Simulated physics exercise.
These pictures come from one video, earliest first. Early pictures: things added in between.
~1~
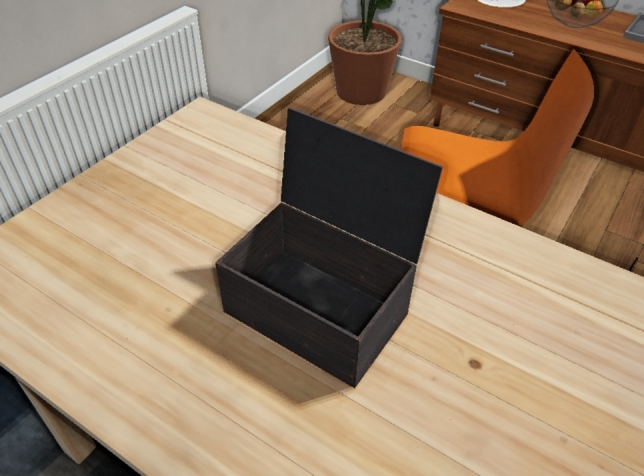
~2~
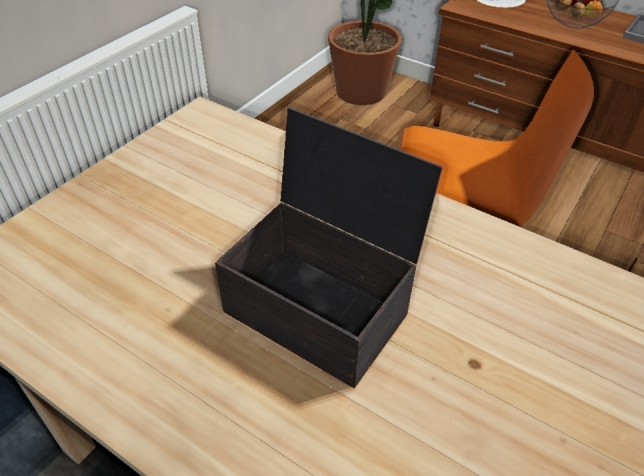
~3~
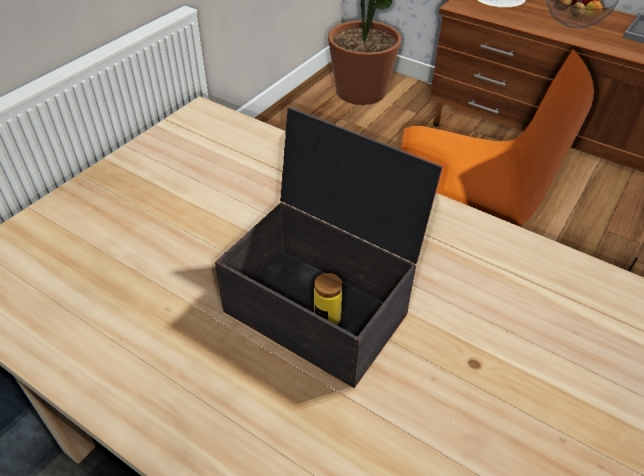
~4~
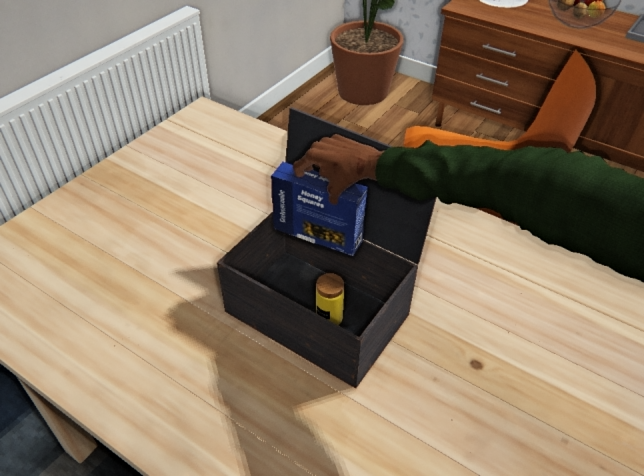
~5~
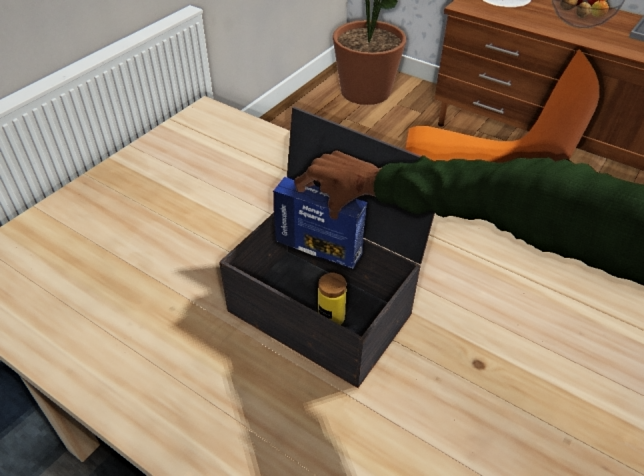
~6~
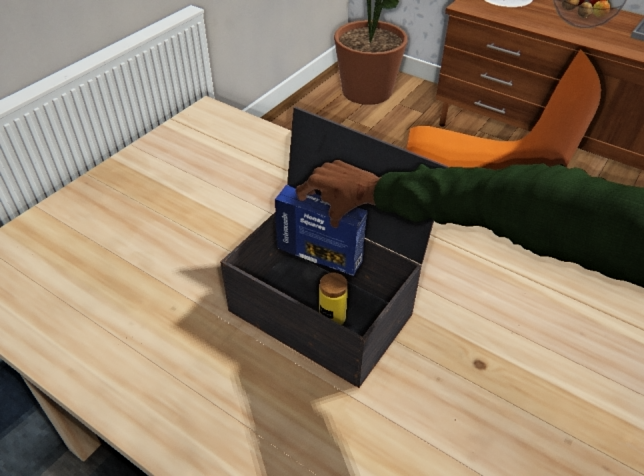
At first, an open black box sits empty on a wooden table, and then a yellow shaker with a brown top appears inside it. A hand in a dark green sleeve then holds a blue packet above the box and lowers it slightly behind the shaker, keeping hold of its top.
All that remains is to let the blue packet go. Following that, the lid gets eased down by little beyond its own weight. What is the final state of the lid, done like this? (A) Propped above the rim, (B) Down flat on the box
Down flat on the box (B).
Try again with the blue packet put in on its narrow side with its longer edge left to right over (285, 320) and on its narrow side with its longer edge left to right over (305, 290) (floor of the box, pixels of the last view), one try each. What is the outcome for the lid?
Case one: Lid goes down; case two: Lid goes down.
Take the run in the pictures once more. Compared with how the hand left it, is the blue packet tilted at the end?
It stays as it was set.
Then, 0.30 s past the last view, blue packet displaced a little near (320, 265).
Then, 1.40 s past the last view, lid 72° above the rim; blue packet displaced about its own width near (320, 269).
Then, 1.80 s past the last view, lid 39° above the rim; blue packet displaced about its own width near (320, 269).
Then, 2.10 s past the last view, lid 6° above the rim; blue packet displaced about its own width near (320, 269).
Finally, lid shut; moved from the start, blue packet; yellow shaker still in place. Final places as the last picture's camera would see them, blue packet near (320, 269).
